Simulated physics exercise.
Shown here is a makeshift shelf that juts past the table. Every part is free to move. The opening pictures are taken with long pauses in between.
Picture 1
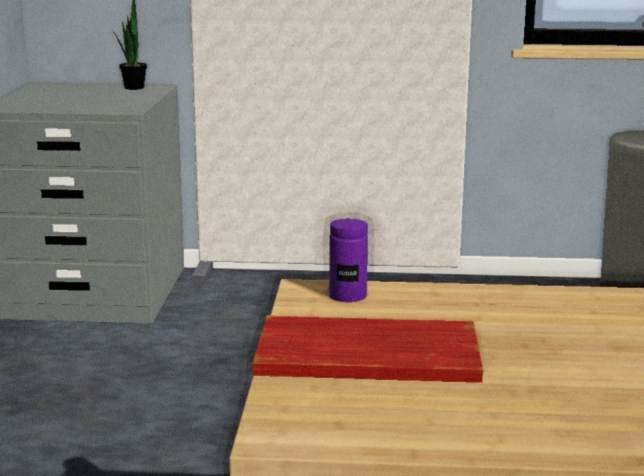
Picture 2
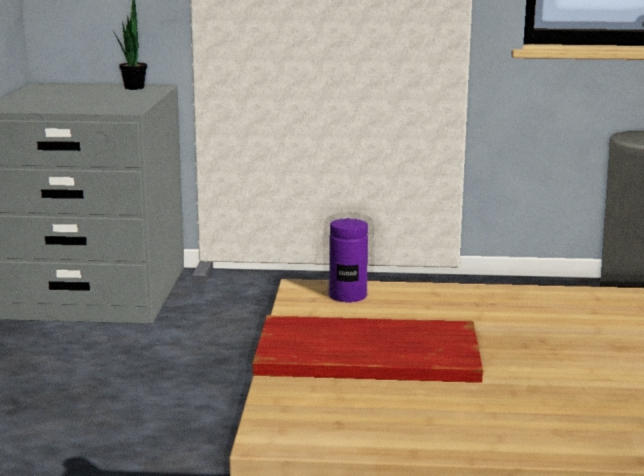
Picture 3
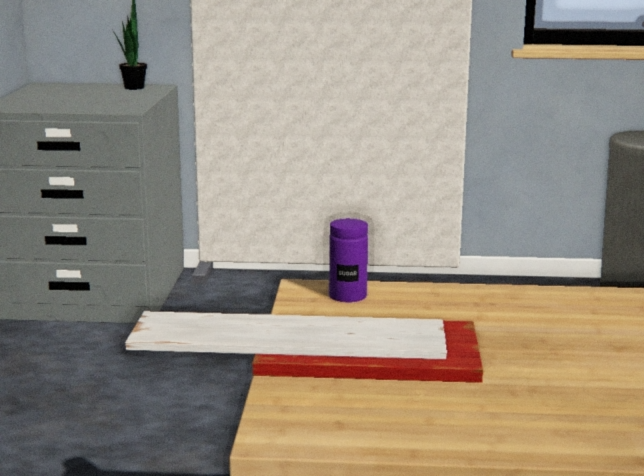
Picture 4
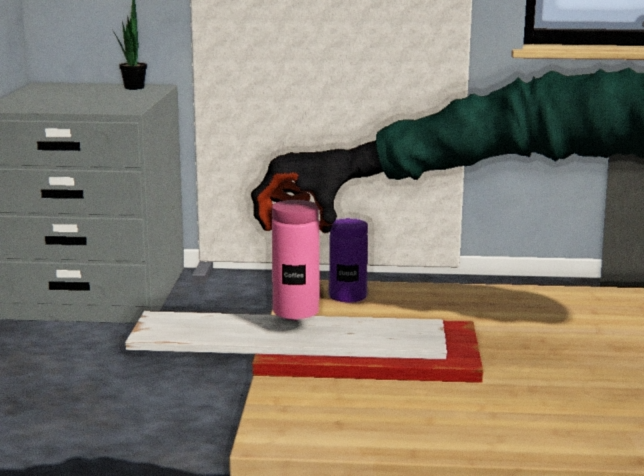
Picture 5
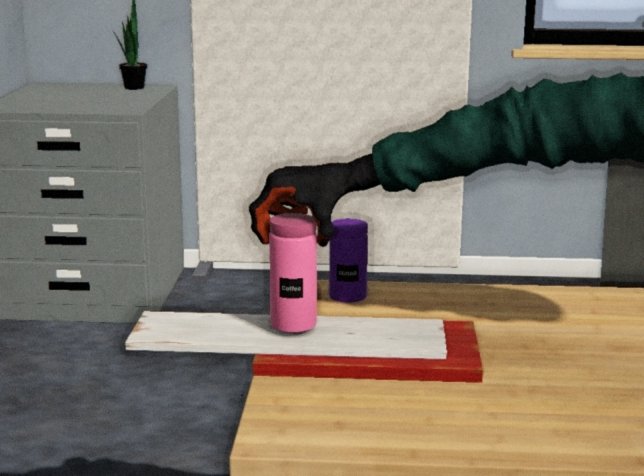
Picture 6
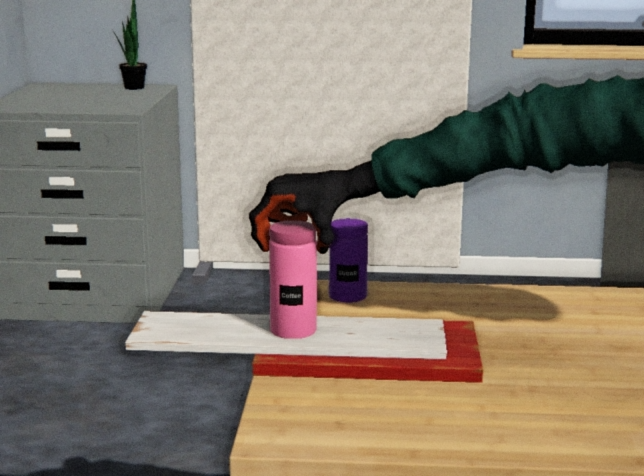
A white plank appears across the red slab, jutting left past the wooden surface's edge, and then a dark-gloved hand in a green sleeve, reaching in from the right, lowers a pink jar onto the plank and keeps hold of it. A purple jar stands still behind the slab, to the right. The fixed, slightly raised view shows a room with a grey cabinet and potted plant at left.
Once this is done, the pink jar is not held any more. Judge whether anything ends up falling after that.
Yeah, that one doesn't fall off.
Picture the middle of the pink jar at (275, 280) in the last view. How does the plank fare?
In that case it does not fall.
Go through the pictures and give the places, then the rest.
In the first frame, the last thing is not in view yet.
In the second frame, the last thing is not in view yet; red slab (368, 347).
In the third frame, the last thing is not in view yet; purple jar (348, 260).
The fourth frame shows on its way; pink jar (296, 259); white plank (288, 334).
The fifth frame shows on its way; pink jar (293, 272); red slab (368, 347).
The sixth frame shows set down, still held; pink jar (293, 280); purple jar (348, 260).
Then, 0.60 s after the last picture, nothing has stirred.
Then, 1.40 s after the last picture, things are still on the move.
Then, 2.30 s after the last picture, as before.
At rest, all 4 in place. Seen from the same camera at the end, pink jar near (293, 280). The plank holds.
